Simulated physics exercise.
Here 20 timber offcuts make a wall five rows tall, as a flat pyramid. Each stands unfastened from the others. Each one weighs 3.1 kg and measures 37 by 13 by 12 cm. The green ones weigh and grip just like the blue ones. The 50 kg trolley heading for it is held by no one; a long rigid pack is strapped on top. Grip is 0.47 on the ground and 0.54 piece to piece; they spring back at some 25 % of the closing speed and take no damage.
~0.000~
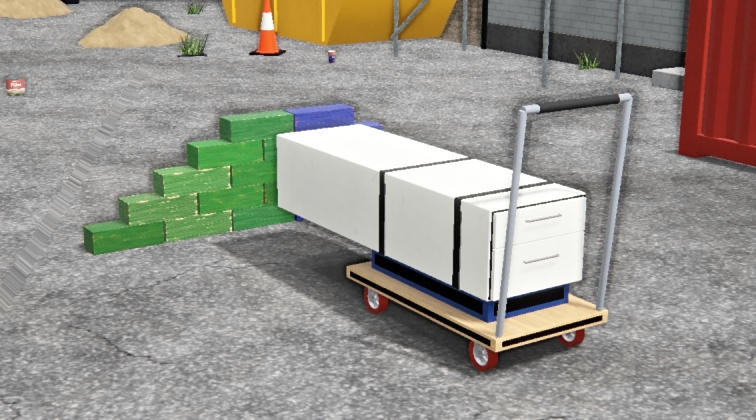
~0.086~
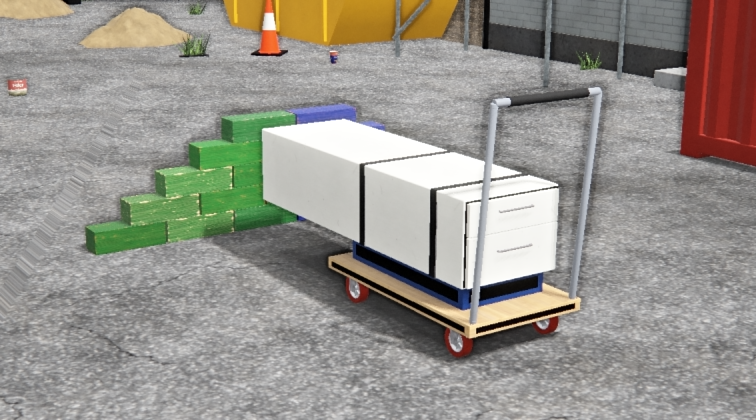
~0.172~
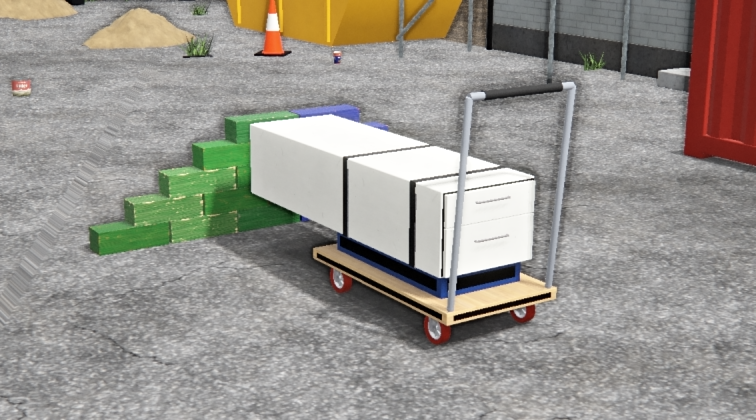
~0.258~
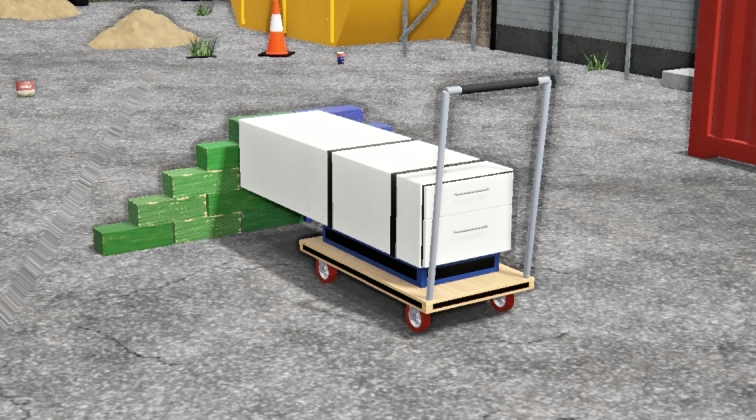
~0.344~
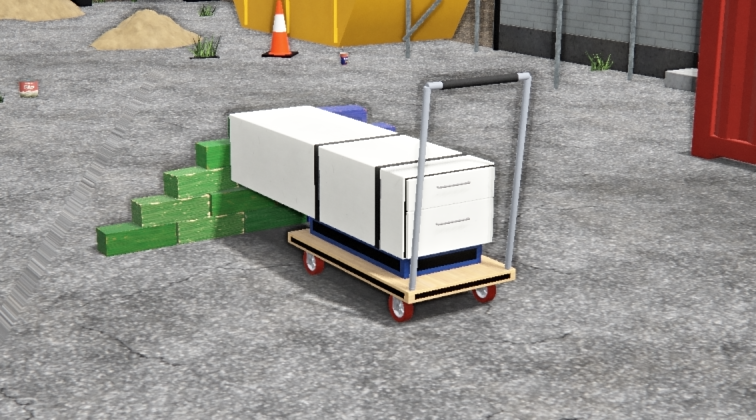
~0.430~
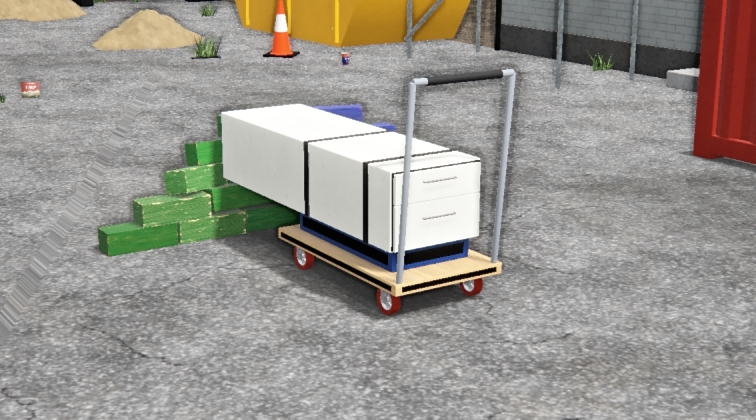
White drawer cabinet strapped to an unattended trolley rolling leftward across a gravelly yard, then pushing into a stepped green-and-blue block wall.
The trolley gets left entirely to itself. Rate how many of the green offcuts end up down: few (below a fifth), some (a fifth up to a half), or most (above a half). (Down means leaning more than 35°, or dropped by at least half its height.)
Most.
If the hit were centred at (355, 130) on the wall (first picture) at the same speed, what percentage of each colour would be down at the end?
The blue ones would be 70 per cent down and the green ones 20 per cent.
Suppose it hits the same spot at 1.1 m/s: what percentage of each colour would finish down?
You'd end up with blue at 30 per cent down and green at 70 per cent.
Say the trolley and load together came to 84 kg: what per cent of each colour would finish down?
You'd get blue 30 and green 60 percent.
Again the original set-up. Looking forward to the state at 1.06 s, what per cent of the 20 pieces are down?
It's 45 percent at that point.
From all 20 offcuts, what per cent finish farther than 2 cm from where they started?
The answer is 70 percent.
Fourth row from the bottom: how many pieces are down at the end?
3.
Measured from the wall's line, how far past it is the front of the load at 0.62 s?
Roughly 35 cm past it.
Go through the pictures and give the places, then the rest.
In the first frame (pixels give the middle of a visible side; the camera pans a little), load (283, 159) 59 cm short of the wall; top green offcut (263, 129); top blue offcut (326, 121); none has stirred.
Load (268, 153) 42 cm short of the wall; top green offcut (265, 129), in the second frame.
Load (256, 147) 26 cm short of the wall, in the third frame.
Load (245, 142) 10 cm short of the wall, in the fourth frame.
Load (235, 136) 39 mm into the wall's line; movement in 7 of them, in the fifth frame.
Load (227, 134) 14 cm into the wall's line; movement in 10 of them, in the sixth frame.
After 0.62 s, load 34 cm past the wall's line, still rolling; 6 of the 11 green offcuts down (7 of 20 in all colours); top green offcut 28° from how it stood, 20 cm lower; top blue offcut 33° from how it stood, 7 cm lower.
After 1.06 s, load 76 cm past the wall's line, still rolling; 6 of the 11 green offcuts down (9 of 20 in all colours); top green offcut on its side; top blue offcut 22° from how it stood, 40 cm lower.
In the end (3.9 s), load 95 cm past the wall's line, stopped; 7 of the 11 green offcuts down (10 of 20 in all colours); top green offcut on its side; top blue offcut 47 cm lower. That is 64 per cent. From the last view, middles, top green offcut near (195, 163), top blue offcut near (281, 170).
